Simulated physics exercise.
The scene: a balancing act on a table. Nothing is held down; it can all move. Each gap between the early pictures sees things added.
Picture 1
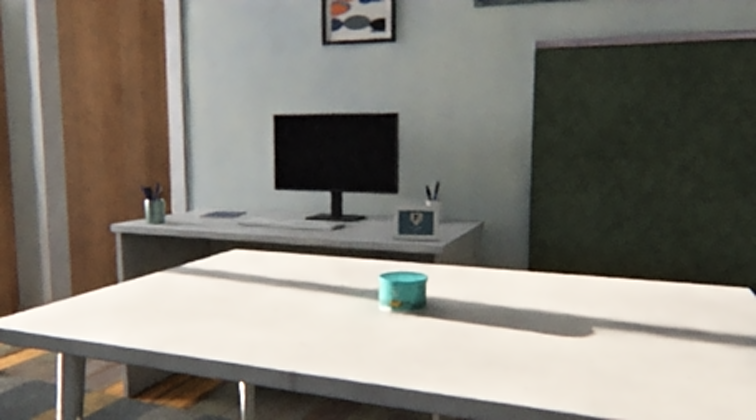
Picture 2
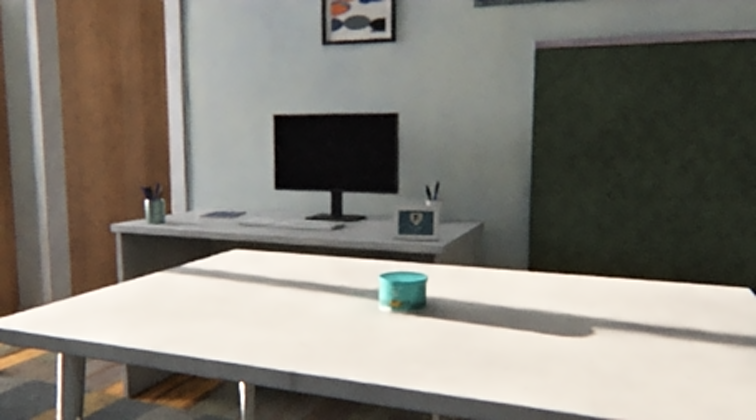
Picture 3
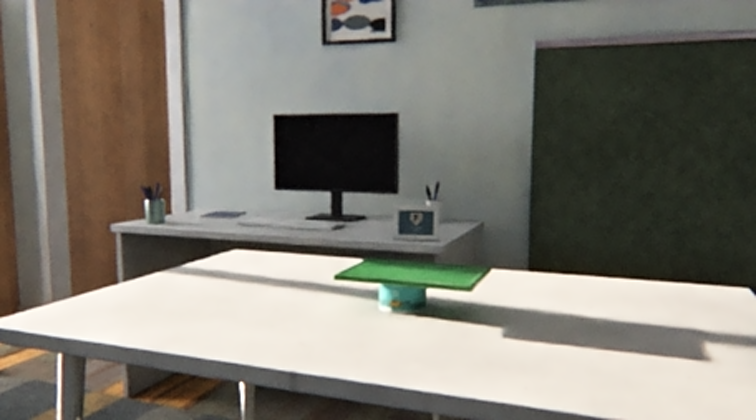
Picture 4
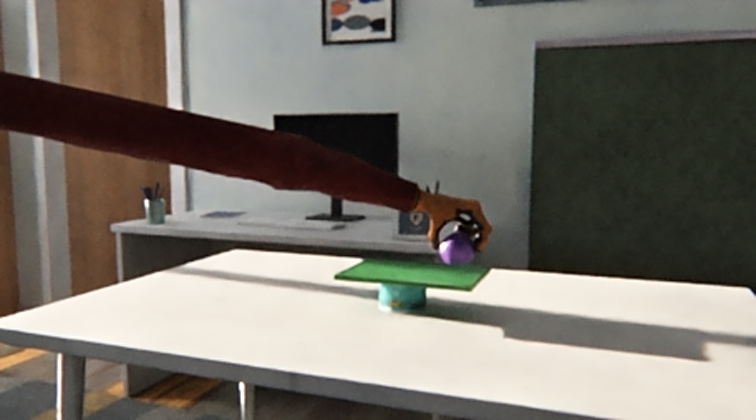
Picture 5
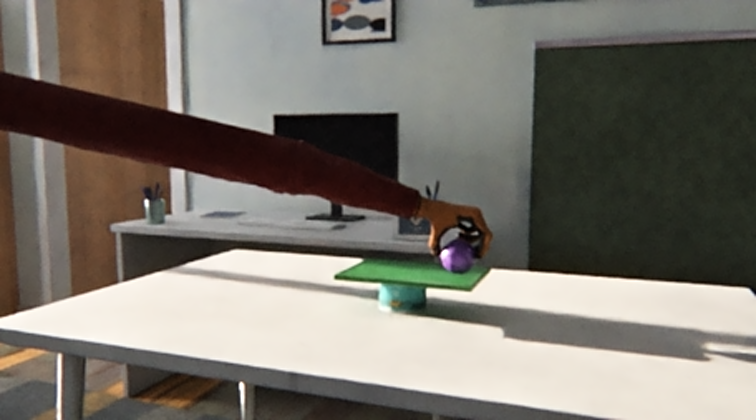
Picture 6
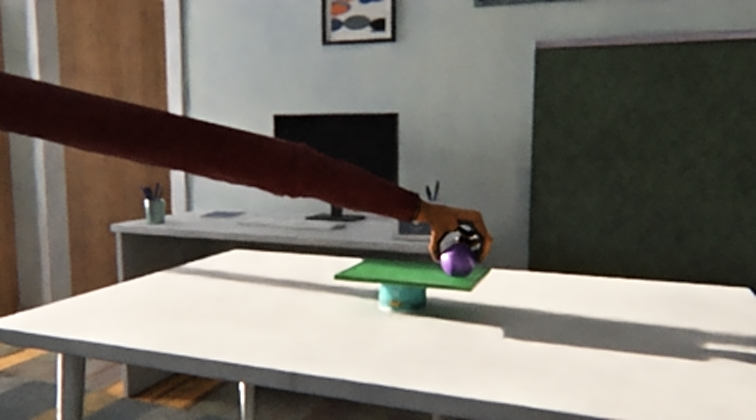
In this clip, a turquoise tub sits on a white table, a flat green board appears on top of it, and then a hand reaching from the left lowers a round purple object slightly to the board's right side.
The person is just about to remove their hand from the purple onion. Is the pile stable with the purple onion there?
The stack will not stay as built.
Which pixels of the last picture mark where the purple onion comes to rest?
About (529, 309).
Then, 0.40 s past the last view, purple onion now fallen; green lid rocked 35° from its first pose.
Then, 0.60 s past the last view, green lid rocked 25° from its first pose.
Then, 0.80 s past the last view, green lid rocked 20° from its first pose.
Finally, fallen, purple onion; moved from the start, green lid; turquoise tub still in place. Final places as the last picture's camera would see them, purple onion near (529, 309). The stack gives way.
